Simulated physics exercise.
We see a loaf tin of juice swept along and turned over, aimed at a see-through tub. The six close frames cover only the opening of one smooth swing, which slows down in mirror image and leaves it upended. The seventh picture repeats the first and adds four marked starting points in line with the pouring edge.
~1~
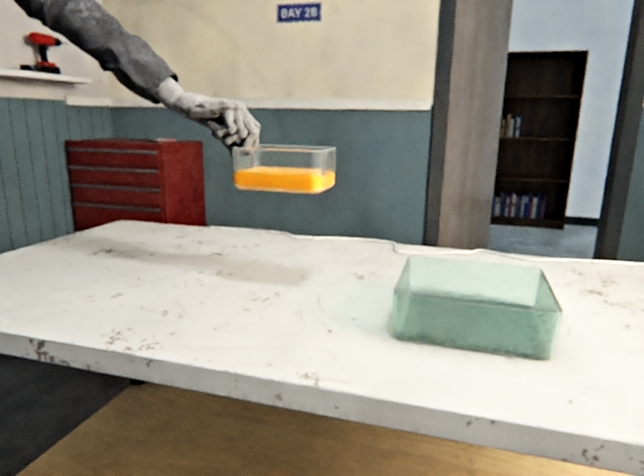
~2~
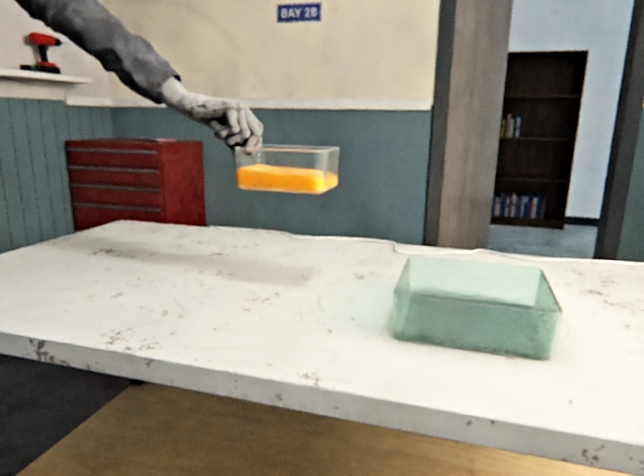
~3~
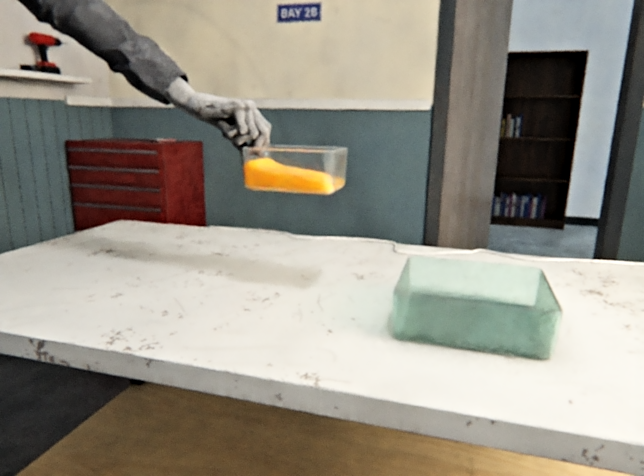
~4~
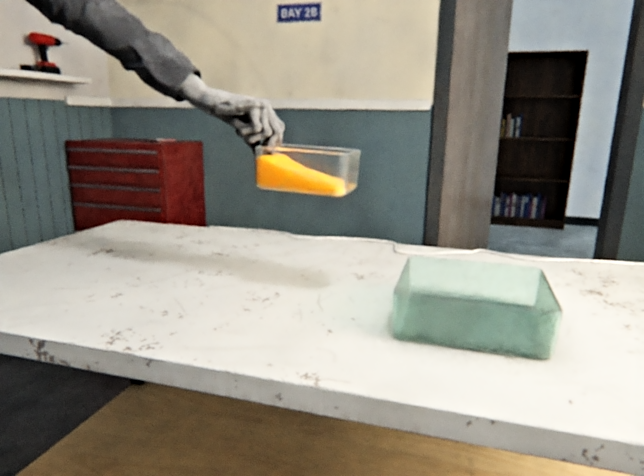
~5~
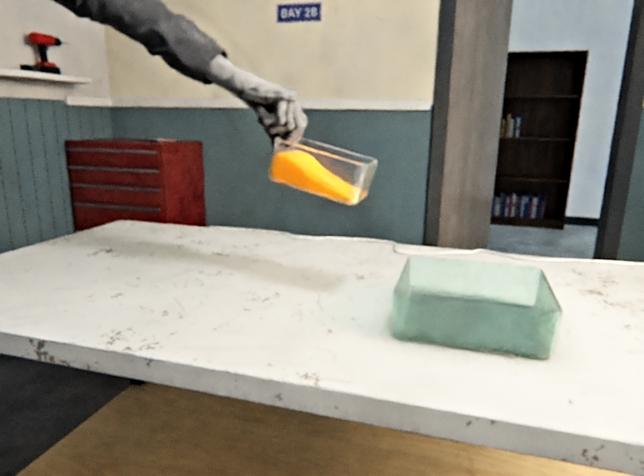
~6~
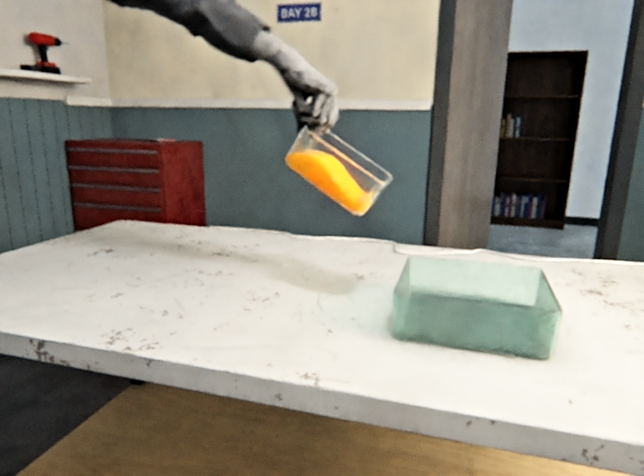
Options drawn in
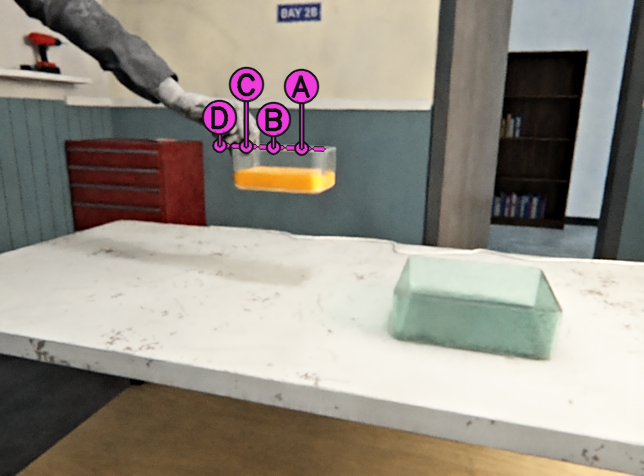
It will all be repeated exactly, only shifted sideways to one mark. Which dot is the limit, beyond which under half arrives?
Go for B.
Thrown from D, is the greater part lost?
Yes, that goes wrong.
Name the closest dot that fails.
C.
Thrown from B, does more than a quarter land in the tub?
Yes.
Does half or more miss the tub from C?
Yes, it does.
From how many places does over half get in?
Two of the four.
On the marked copy, A at (301, 148); B at (273, 147); C at (246, 146); D at (219, 145).
With A, about 70 % lands in the tub, 16 % falls short and 13 % goes beside or beyond.
With B, about 67 % lands in the tub, 23 % falls short and 10 % goes beside or beyond.
With C, about 31 % lands in the tub, 59 % falls short and 10 % goes beside or beyond.
With D, about 1 % lands in the tub, 96 % falls short and 3 % goes beside or beyond.
